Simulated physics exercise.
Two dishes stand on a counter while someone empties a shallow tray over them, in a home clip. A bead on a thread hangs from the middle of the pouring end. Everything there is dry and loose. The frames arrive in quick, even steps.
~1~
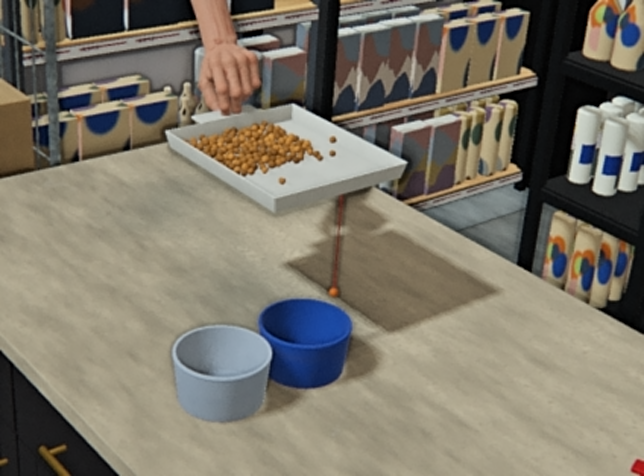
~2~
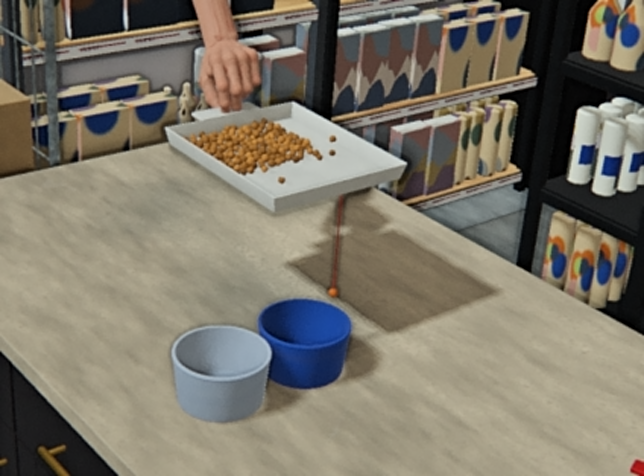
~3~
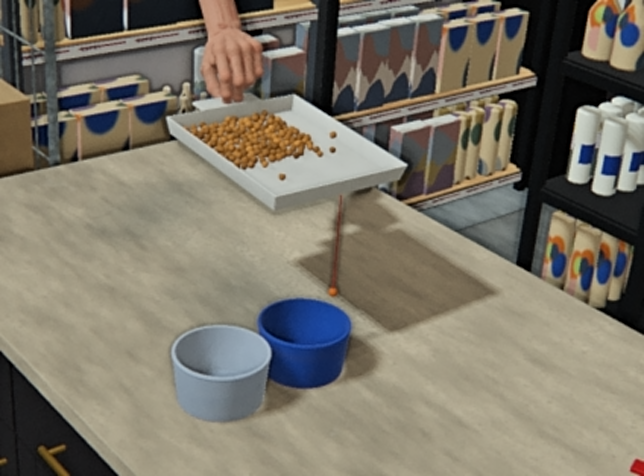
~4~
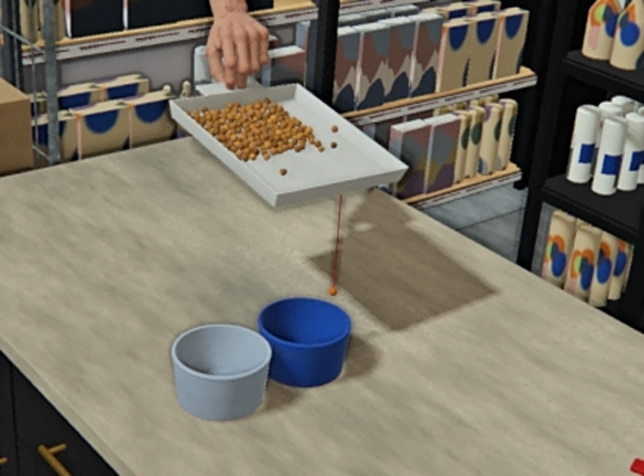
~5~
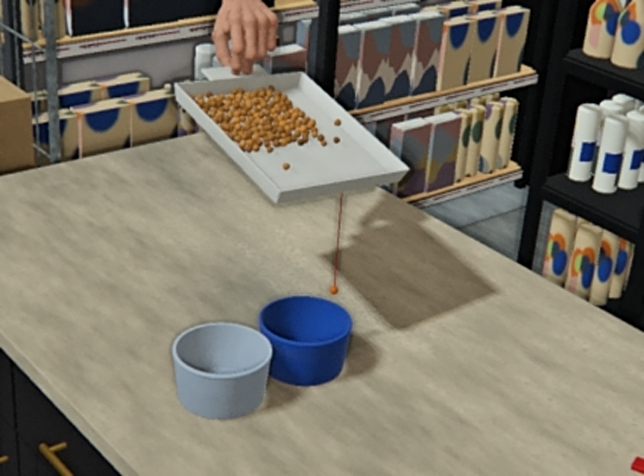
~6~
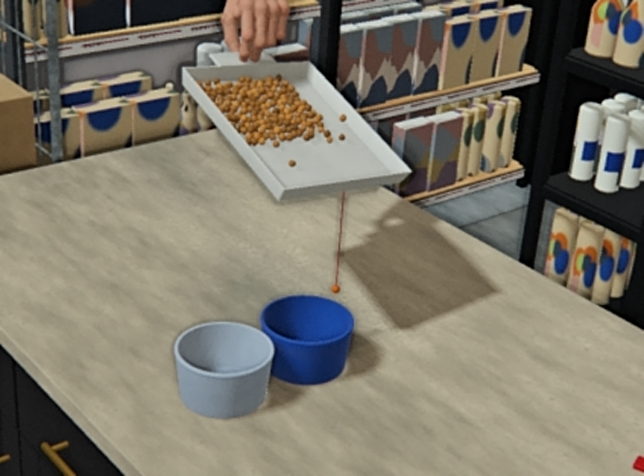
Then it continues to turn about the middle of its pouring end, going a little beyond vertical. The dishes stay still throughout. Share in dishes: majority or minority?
Minority.
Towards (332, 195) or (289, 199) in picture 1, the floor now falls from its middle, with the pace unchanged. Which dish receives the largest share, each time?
The first try favours the dish to the right; the second favours the dish to the right.
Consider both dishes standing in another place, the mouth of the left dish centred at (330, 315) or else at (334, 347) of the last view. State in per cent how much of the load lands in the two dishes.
That makes 80 per cent, followed by 40 per cent.
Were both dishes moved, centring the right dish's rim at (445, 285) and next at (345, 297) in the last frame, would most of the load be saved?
At place one in excess of half; at place two not up to half.
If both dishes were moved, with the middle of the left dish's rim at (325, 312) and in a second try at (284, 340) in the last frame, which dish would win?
Result, try one: The dish at right; try two: The dish at right.
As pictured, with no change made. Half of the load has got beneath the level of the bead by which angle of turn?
Somewhere near 105°.
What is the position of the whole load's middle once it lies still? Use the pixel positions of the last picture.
Roughly at (423, 346), give or take.
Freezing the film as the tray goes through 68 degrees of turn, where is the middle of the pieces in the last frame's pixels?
(378, 181).
Soon, tray tipped steeply; most on the tray; a small part outside both; about a quarter in the air.
A while on, tray tipped past a quarter turn; about a quarter on the tray; about half outside both; about a quarter in the air.
Towards the end, tray tipped past a quarter turn; a stray few in the right dish; nearly all outside both.
Finally, tray tipped past a quarter turn; none in the left dish; a stray few in the right dish; nearly all outside both.
